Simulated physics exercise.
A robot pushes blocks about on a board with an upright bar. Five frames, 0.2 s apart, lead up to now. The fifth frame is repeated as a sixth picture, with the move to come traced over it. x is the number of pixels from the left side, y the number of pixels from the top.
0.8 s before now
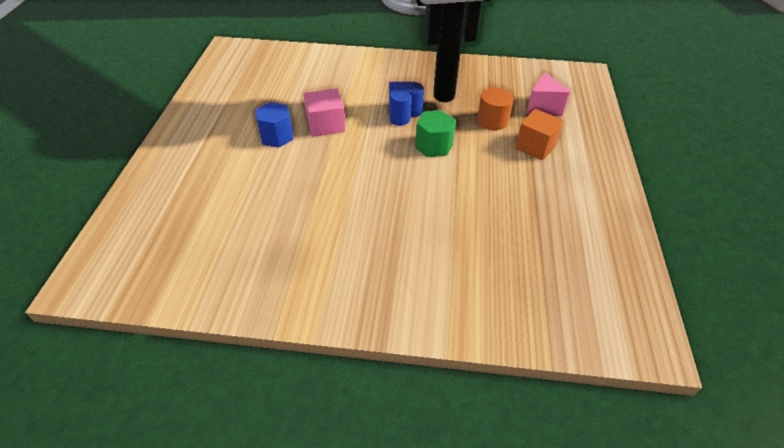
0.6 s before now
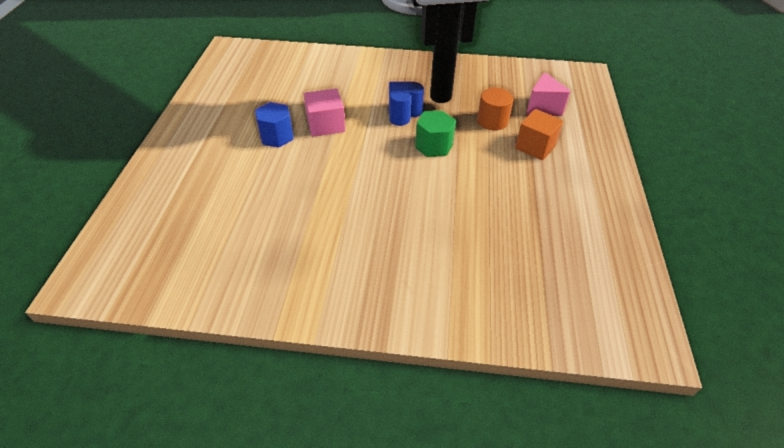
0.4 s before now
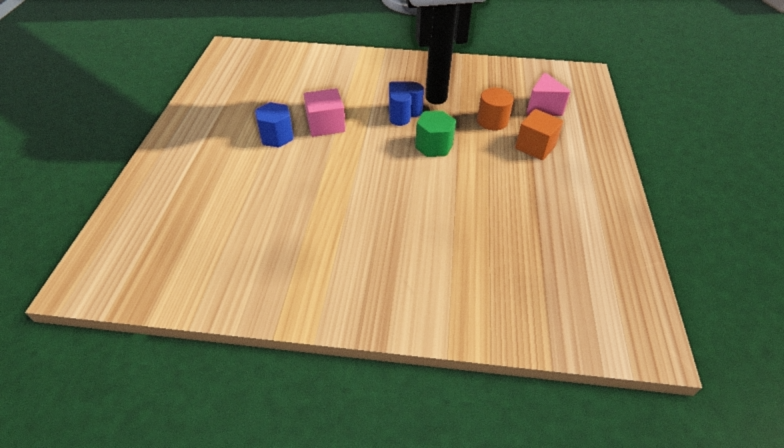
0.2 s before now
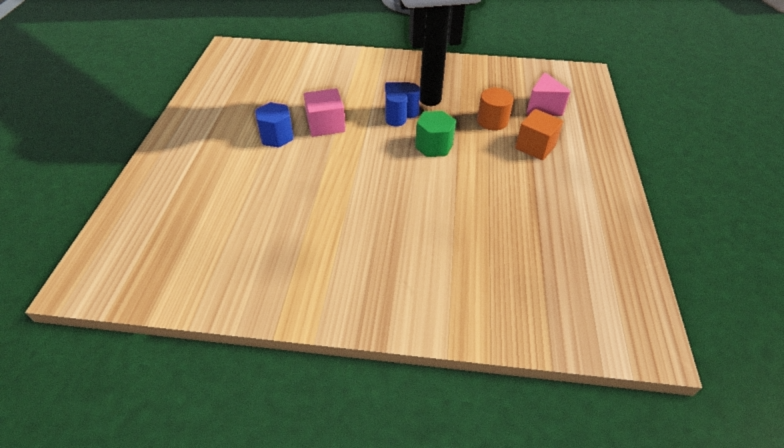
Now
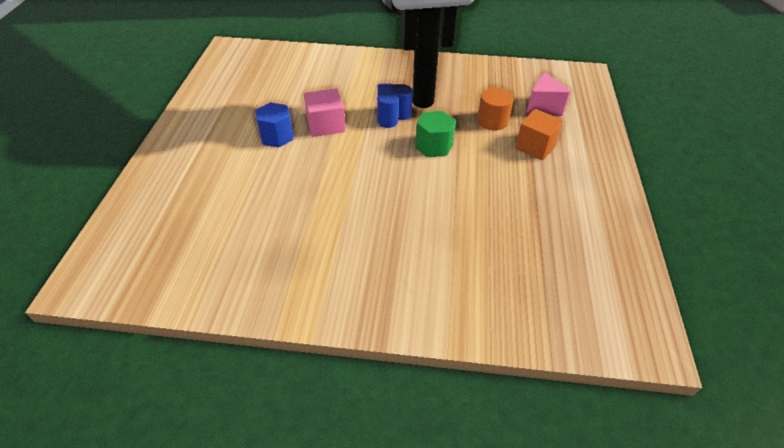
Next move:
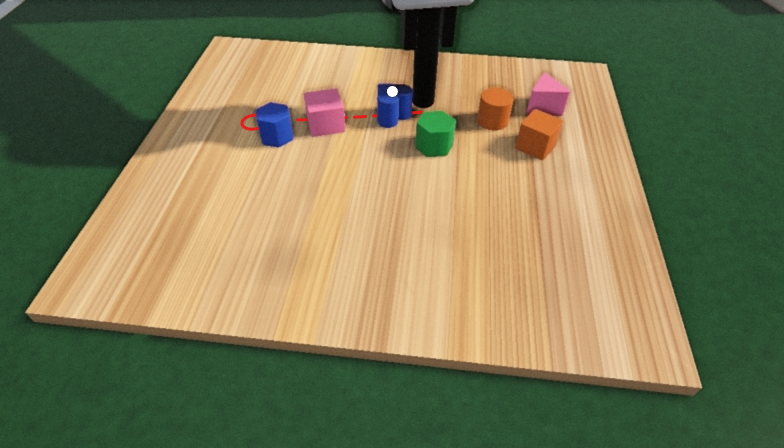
Black upright bar sliding left along the far side of a wooden board, nudging a blue block slightly left among colourful blocks.
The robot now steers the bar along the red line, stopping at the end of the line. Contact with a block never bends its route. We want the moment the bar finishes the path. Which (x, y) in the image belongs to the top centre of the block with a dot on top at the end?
For the centre of its top, I'd go with (224, 112).
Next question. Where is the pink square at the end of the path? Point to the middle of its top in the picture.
The centre of its top face lies at (198, 130).
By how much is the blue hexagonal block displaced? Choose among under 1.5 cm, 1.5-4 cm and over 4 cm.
Long, over 4 cm.
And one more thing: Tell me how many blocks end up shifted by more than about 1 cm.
I count three at least.
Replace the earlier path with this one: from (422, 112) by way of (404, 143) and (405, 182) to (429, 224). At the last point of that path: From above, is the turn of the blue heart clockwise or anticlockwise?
Viewed from overhead, the blue heart winds up turned clockwise.
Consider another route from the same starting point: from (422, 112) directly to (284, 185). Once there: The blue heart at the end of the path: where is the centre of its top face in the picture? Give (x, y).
I predict (356, 96).
Drawn move, in a line from (422, 112) to (254, 122); the dot is on the blue heart.
The first path, step by step. One third of the way, bar (365, 107); blue hexagonal block (269, 113); pink square (301, 103); blue heart (335, 100), turned 20° anticlockwise.
Two thirds of the way, bar (309, 110); blue hexagonal block (214, 129), turned 20° anticlockwise; pink square (245, 115), turned 20° anticlockwise; blue heart (278, 105), turned 35° anticlockwise.
At the end, bar (252, 113); blue hexagonal block (177, 152), turned 50° anticlockwise; pink square (198, 130), turned 50° anticlockwise; blue heart (224, 112), turned 65° anticlockwise; green hexagonal block still.
